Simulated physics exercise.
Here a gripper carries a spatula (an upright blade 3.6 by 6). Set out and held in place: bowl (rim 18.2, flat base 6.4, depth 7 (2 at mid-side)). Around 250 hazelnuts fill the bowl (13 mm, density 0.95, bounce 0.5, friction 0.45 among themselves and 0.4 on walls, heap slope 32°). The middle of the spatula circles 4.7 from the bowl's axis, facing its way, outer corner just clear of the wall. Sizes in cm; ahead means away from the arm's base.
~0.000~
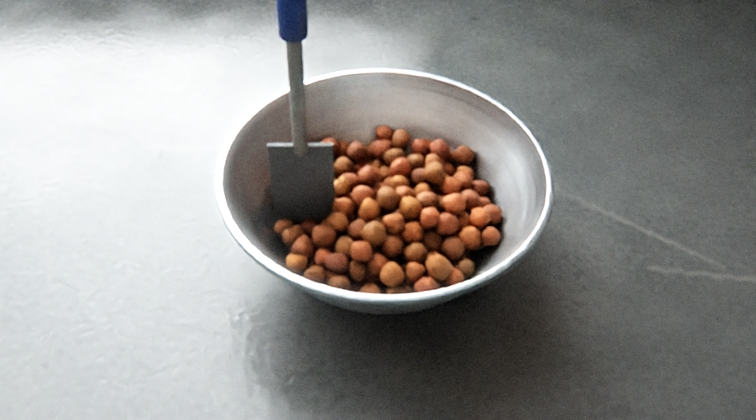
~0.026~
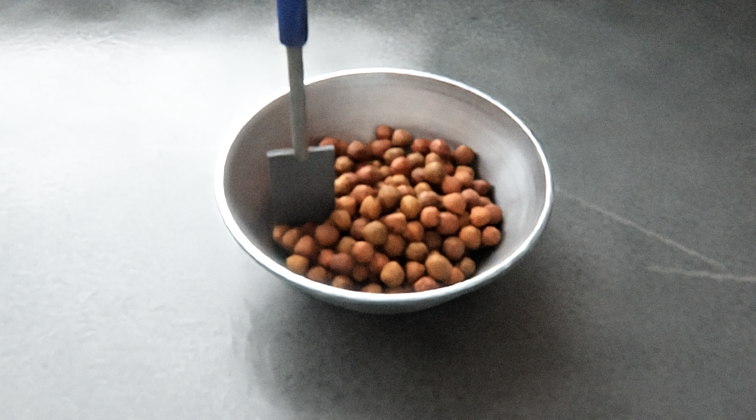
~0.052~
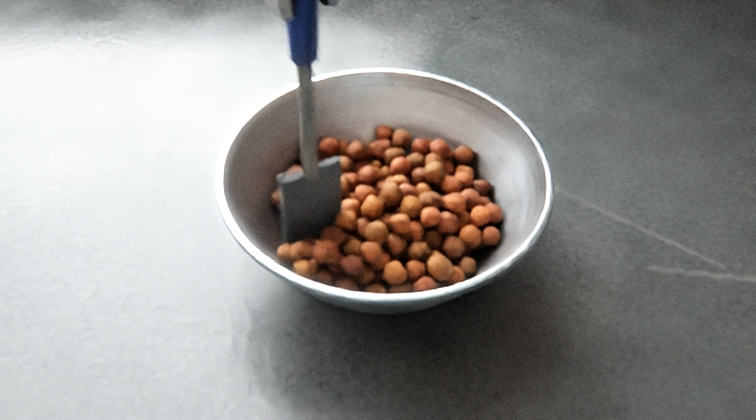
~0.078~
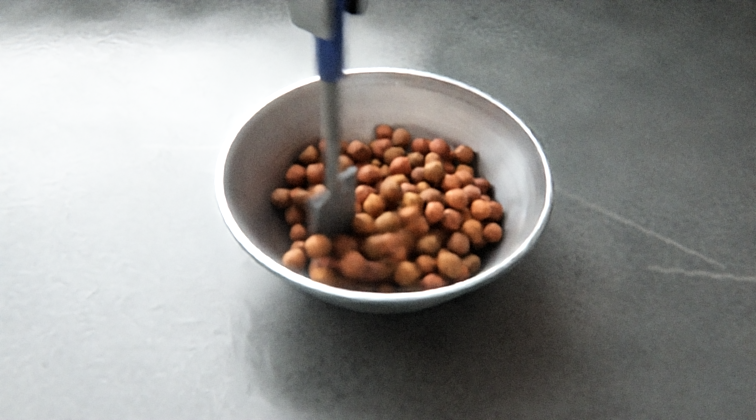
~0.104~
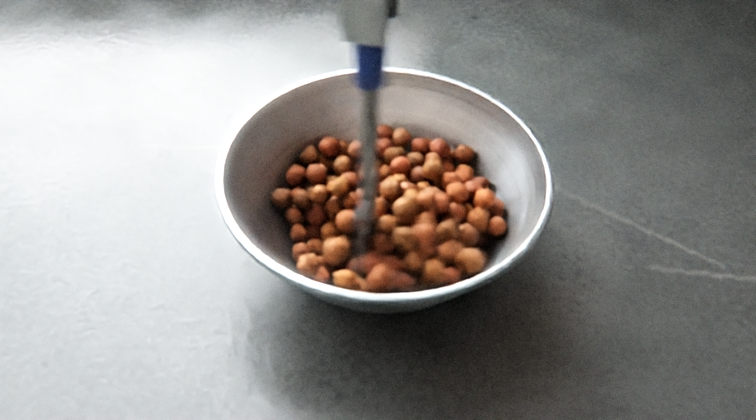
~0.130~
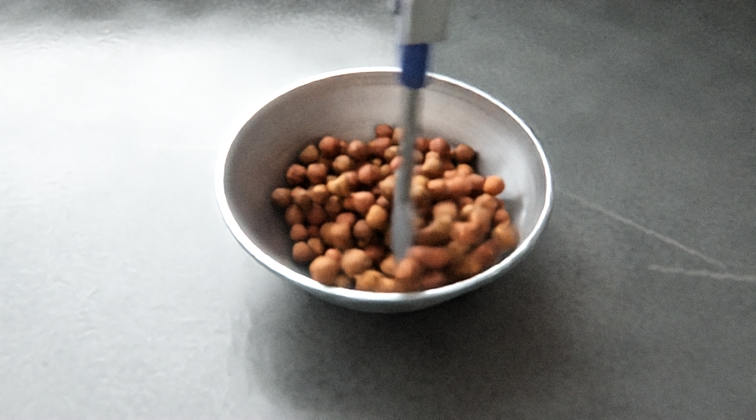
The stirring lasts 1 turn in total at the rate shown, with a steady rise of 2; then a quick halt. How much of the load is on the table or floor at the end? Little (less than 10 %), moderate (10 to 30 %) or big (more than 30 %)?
A moderate share, 10 to 30 %, ends on the table or floor.
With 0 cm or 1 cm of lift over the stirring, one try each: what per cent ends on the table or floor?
Some 25 and 25 per cent.
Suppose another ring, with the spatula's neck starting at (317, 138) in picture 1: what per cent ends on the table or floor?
About 15 per cent.
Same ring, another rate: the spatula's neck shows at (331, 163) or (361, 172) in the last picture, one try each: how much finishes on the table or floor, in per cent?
About 5 and 5 per cent.
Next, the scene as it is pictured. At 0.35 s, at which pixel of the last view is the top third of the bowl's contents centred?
Around (353, 155).
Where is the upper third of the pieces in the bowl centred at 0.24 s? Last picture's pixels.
Around (442, 160).
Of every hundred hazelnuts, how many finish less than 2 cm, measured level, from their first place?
About 60 per cent.
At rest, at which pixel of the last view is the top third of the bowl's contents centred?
Near (379, 196).
After 0.24 s, 196° round, highest piece 10 above the table; 232 in the bowl, 16 in flight or on the tool.
After 0.35 s, 293° round, highest piece 10 above the table; 217 in the bowl, 12 on the table or floor, 19 in flight or on the tool.
After 0.60 s, 0° round, highest piece 5 above the table; 207 in the bowl, 41 on the table or floor.
After 1.30 s, 0° round, highest piece 5 above the table; 207 in the bowl, 41 on the table or floor.
At rest, 207 in the bowl, 41 on the table or floor. That is 17 % on the table or floor.
